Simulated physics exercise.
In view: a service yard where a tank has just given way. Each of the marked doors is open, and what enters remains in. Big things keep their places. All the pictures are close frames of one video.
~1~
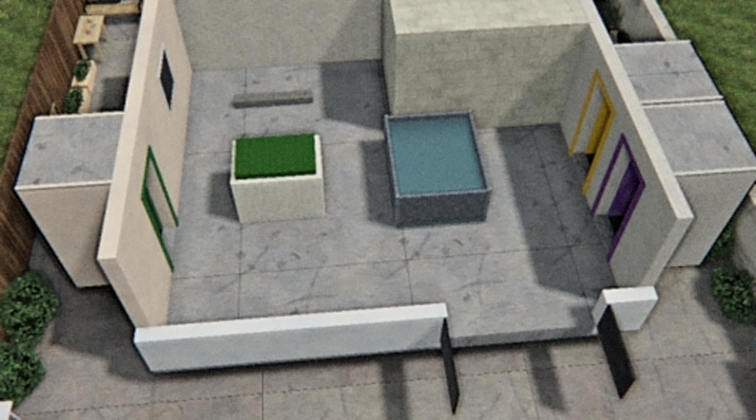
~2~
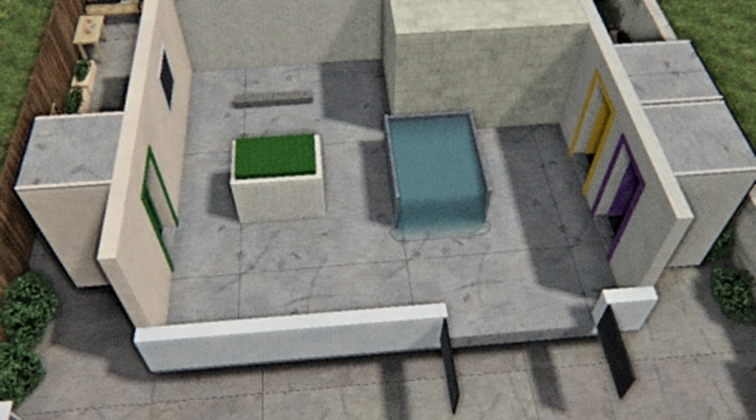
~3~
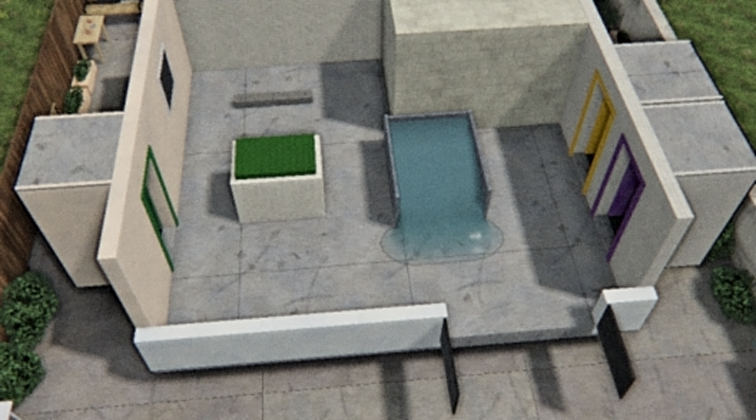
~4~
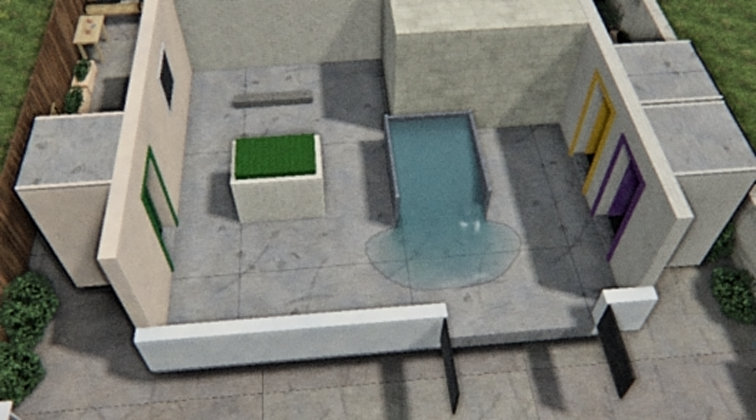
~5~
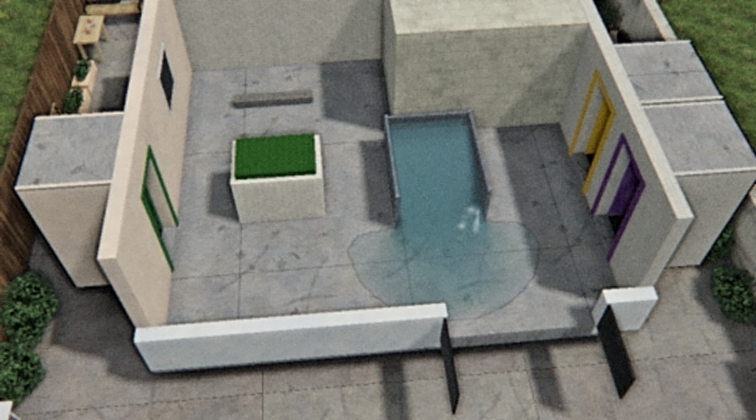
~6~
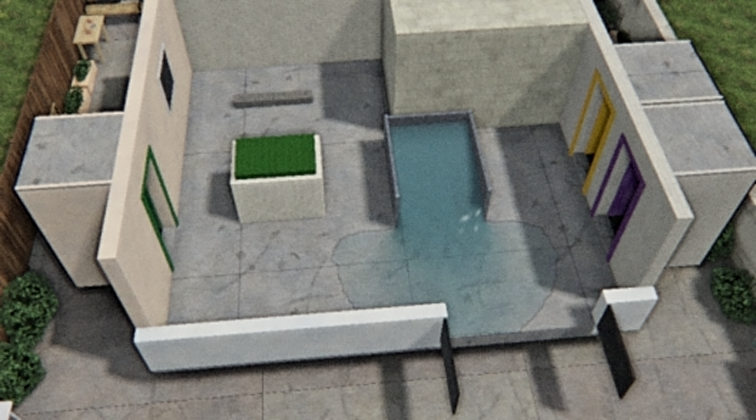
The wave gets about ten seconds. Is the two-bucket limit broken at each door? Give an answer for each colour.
The yellow door will keep to two buckets; the purple door will keep to two buckets; the green door will go over two buckets.
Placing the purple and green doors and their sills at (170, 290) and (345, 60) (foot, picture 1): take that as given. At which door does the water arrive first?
I'd go with the purple-painted one.
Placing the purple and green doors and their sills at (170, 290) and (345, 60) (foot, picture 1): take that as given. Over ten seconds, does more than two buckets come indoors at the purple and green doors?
First the purple door, which crosses the line, then the green door, which stays on the safe side.
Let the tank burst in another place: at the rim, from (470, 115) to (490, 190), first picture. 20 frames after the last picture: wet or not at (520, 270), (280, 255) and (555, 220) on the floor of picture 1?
The three spots, in order, are inundated, spared and inundated.
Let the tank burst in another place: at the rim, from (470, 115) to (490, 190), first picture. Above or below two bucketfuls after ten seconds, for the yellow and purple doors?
In brief, the yellow door exceeds the mark and the purple door exceeds the mark.
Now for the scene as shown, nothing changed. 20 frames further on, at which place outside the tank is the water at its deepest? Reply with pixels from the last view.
Check close to (165, 350).
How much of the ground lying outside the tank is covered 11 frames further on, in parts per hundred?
Share estimate: About 30 per cent.
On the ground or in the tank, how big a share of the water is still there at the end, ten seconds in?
Close to 42 in a hundred.
A moment on, water covers 25 % of the floor; the yellow door not reached, the purple door not reached, the green door not reached.
Next, water covers 30 % of the floor; the yellow door not reached, the purple door wet at the sill, nothing in, the green door not reached.
Then, water covers 40 % of the floor; the yellow door not reached, the purple door wet at the sill, nothing in, the green door under two buckets in.
Later, water covers 55 % of the floor; the yellow door not reached, the purple door wet at the sill, nothing in, the green door over two buckets in.
In the end, water covers 65 % of the floor; the yellow door not reached, the purple door wet at the sill, nothing in, the green door over two buckets in.
